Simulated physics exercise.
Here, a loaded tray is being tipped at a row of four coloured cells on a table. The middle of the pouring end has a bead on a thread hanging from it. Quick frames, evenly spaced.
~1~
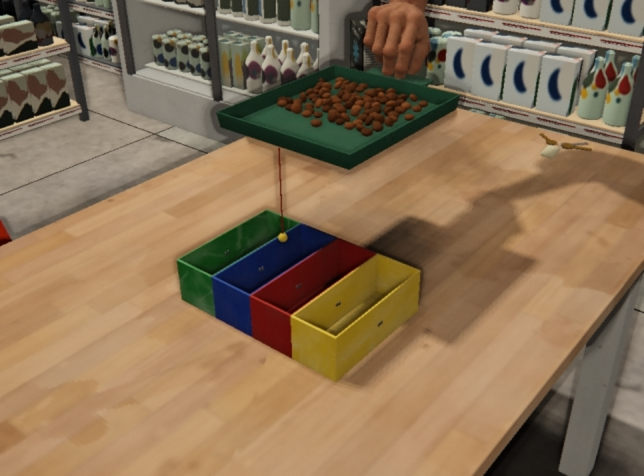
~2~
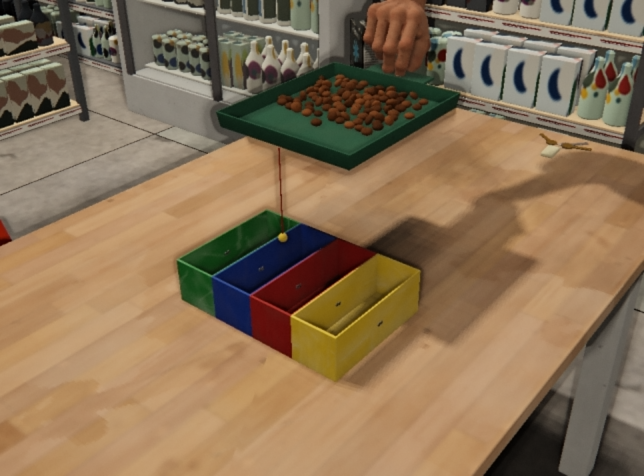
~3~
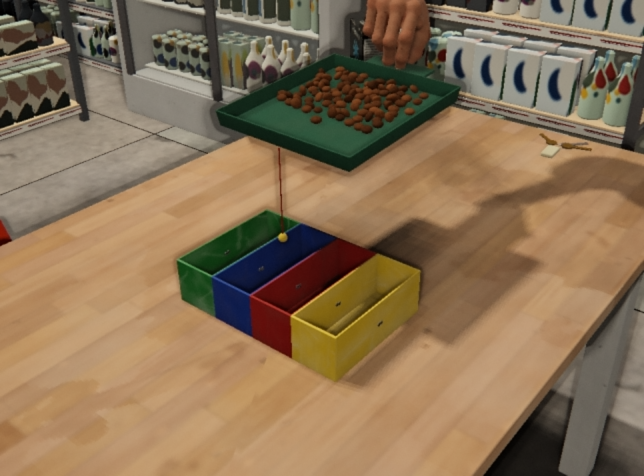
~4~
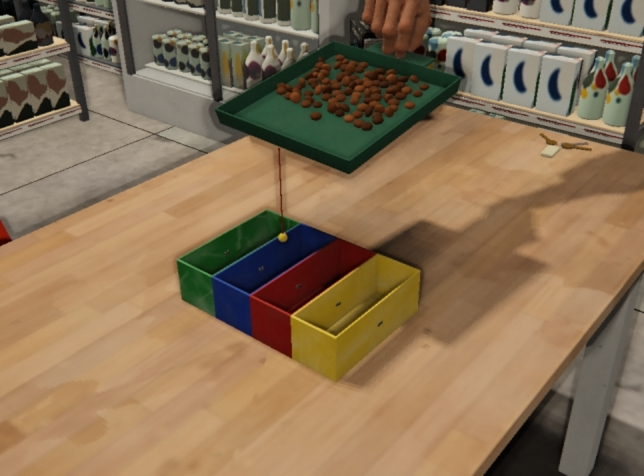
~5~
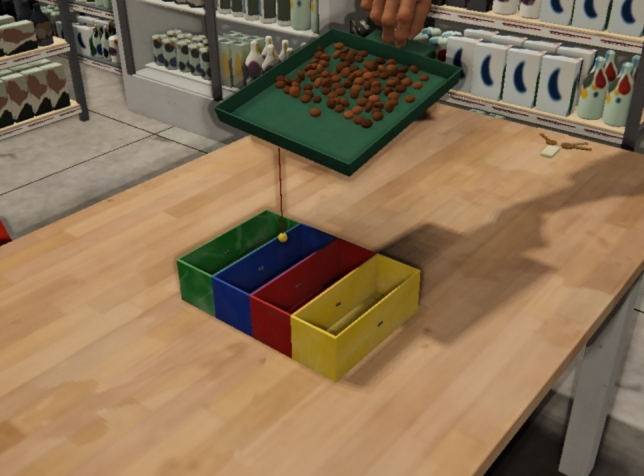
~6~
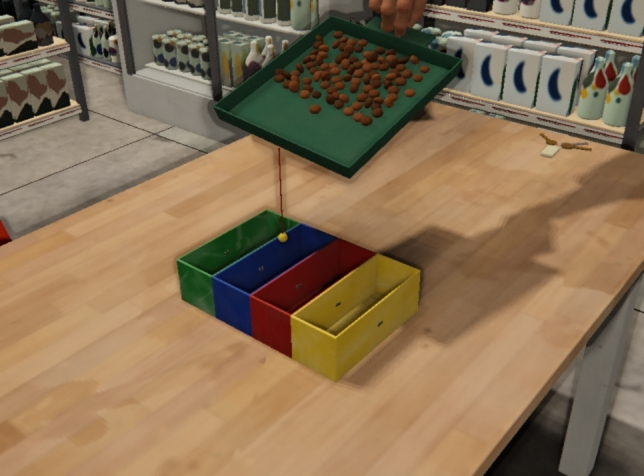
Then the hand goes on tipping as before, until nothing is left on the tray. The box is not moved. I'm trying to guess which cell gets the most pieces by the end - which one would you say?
I would say the red one.
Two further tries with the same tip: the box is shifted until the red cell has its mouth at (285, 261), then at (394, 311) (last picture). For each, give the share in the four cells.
You'd get near 90 percent first and near 90 percent next.
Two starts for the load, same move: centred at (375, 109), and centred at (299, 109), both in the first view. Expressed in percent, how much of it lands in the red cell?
First case around 70 %, second case around 60 %.
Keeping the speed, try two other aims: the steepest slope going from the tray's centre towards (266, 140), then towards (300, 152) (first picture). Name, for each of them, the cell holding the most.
Try 1 - the green one. Try 2 - the red cell.
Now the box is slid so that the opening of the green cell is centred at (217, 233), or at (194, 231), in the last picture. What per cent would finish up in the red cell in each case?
It comes to near 30 per cent the first time and near 10 per cent the second time.
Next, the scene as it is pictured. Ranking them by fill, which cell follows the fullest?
It's yellow.
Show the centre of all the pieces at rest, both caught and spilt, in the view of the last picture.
Close to (318, 314), more or less.
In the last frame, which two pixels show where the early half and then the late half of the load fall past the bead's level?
First roughly (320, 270), then roughly (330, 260).
Soon after the last picture, tray tipped steeply; nearly all on the tray; a stray few falling or outside the box.
A little later, tray tipped right over; about half on the tray; a small part in the red cell; a small part in the yellow cell; a small part in the blue cell; a small part falling or outside the box.
Later still, tray tipped past a quarter turn; about half in the red cell; about a third in the yellow cell; a small part in the blue cell.
At rest, tray tipped past a quarter turn; about half in the red cell; about a third in the yellow cell; a small part in the blue cell; none in the green cell.
